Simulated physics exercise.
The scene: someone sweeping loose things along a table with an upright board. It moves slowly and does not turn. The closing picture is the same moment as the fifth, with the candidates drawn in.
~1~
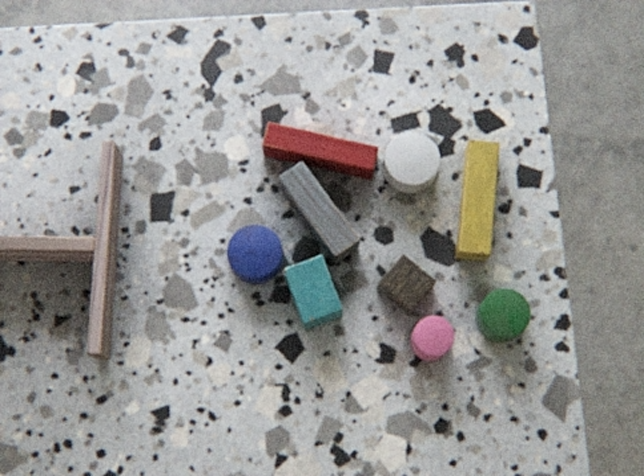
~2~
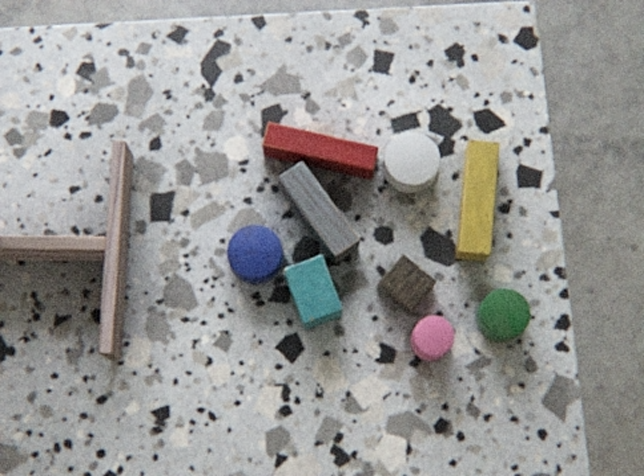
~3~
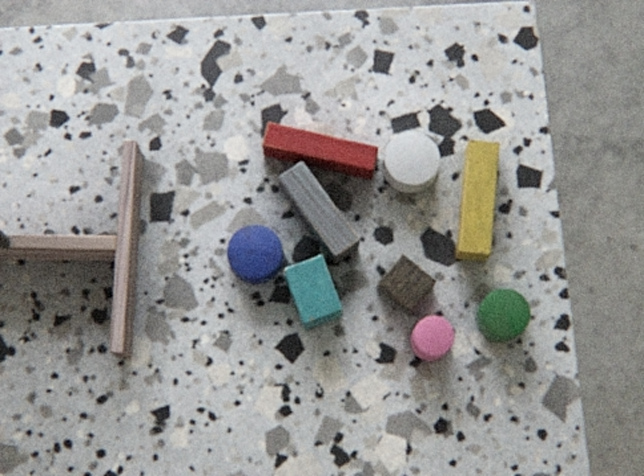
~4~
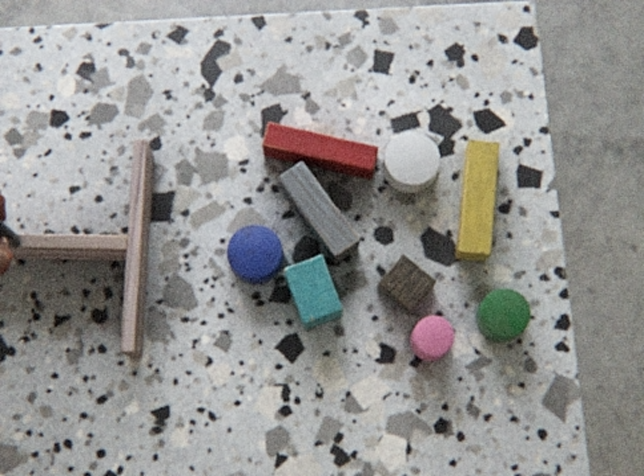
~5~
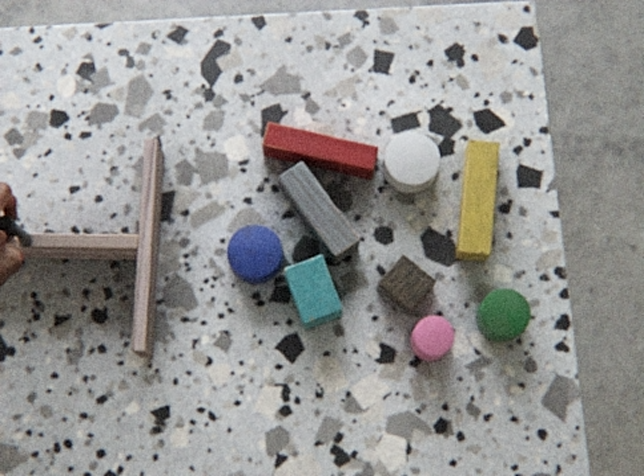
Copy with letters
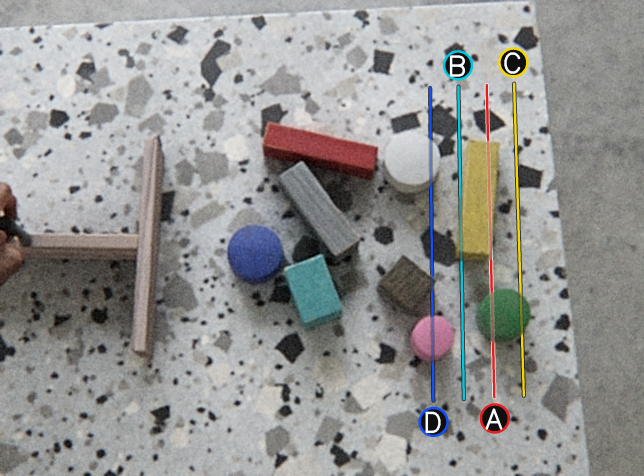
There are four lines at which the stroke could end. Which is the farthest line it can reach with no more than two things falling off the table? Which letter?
Up to line A.
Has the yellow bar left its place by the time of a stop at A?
Yes.
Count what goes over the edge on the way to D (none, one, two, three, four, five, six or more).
By then, none.
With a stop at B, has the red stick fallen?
No.
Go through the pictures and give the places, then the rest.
In the first frame, pink tin (432, 339); red stick (321, 151); blue tin (256, 255).
In the second frame, board (112, 244); turquoise block (313, 293).
In the third frame, board (123, 243); white tin (412, 163).
In the fourth frame, board (134, 243); black block (406, 284).
In the fifth frame, board (145, 242); pink tin (432, 339); red stick (321, 151); blue tin (256, 255).
On the marked copy, A at (490, 236); B at (461, 237); C at (519, 234); D at (432, 239).
With A. Early on, board (270, 235); white tin (423, 165); red stick (339, 150).
Further on, board (395, 228); yellow bar (498, 207); white tin (474, 148).
At the end, board (491, 223); white tin (548, 122); yellow bar (555, 206); none fallen.
As for the rest, B is within the limit but short; C drops three; D is within the limit but short.
